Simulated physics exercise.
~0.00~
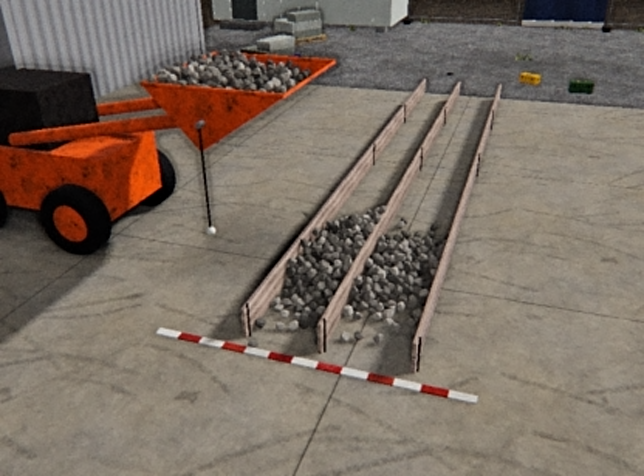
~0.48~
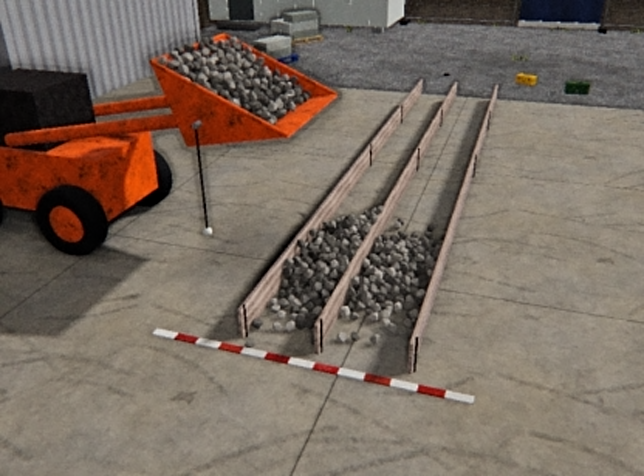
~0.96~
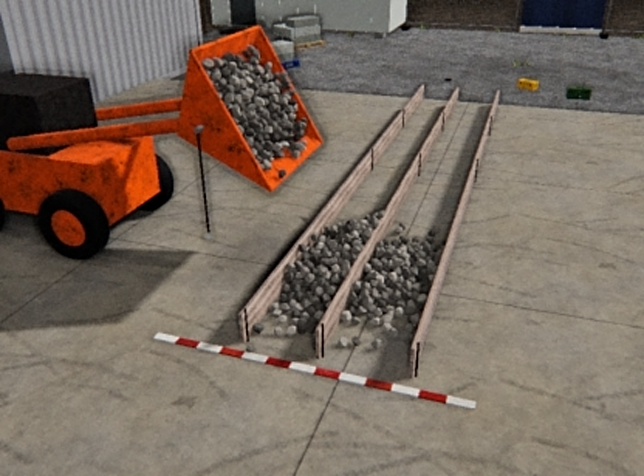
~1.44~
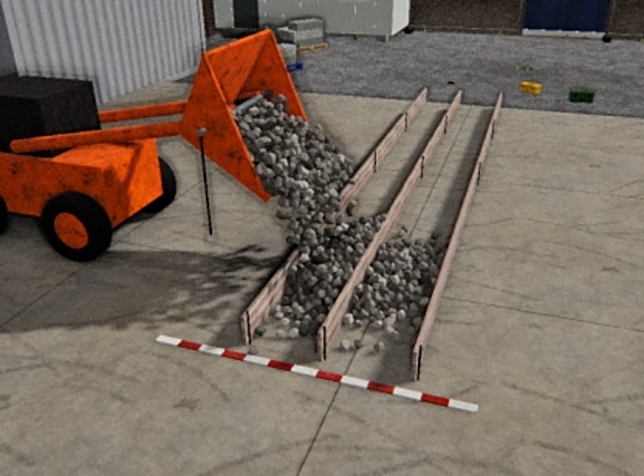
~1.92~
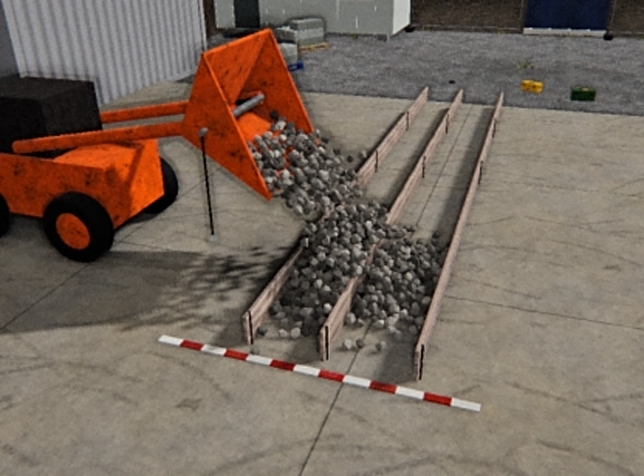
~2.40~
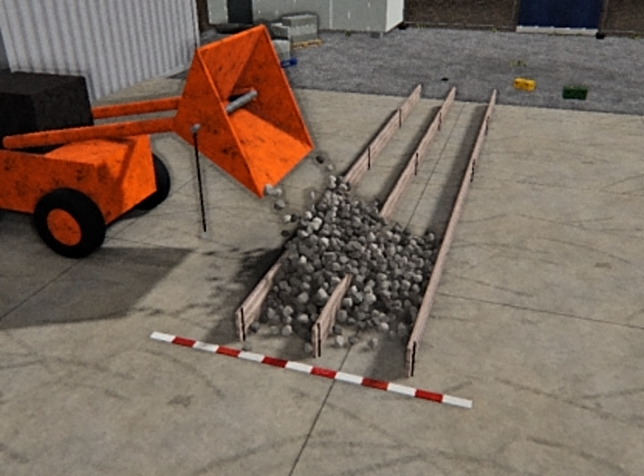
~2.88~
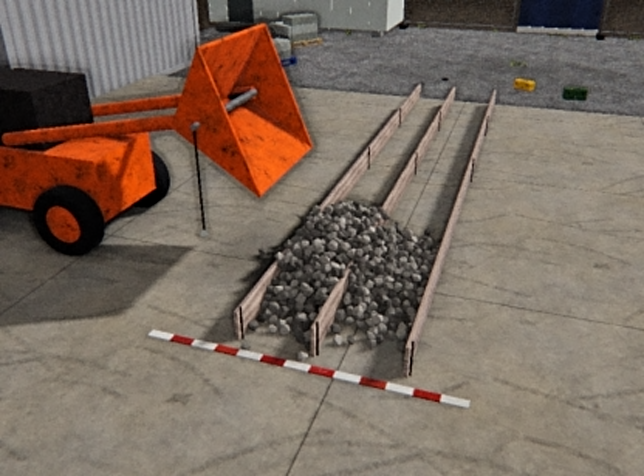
On a concrete yard beside a pale corrugated wall, an orange loader holds a bucket heaped with grey stones next to three long boards forming two bays, where an earlier pile already lies behind a red and white striped staff. The bucket tips forward and down, and the stones settle toward its lower edge. They then pour out to the right, tumbling over the nearest board onto the old pile. The last few drop as the bucket empties. It stays tilted, while a broader heap rests across both bays, burying part of the middle board.
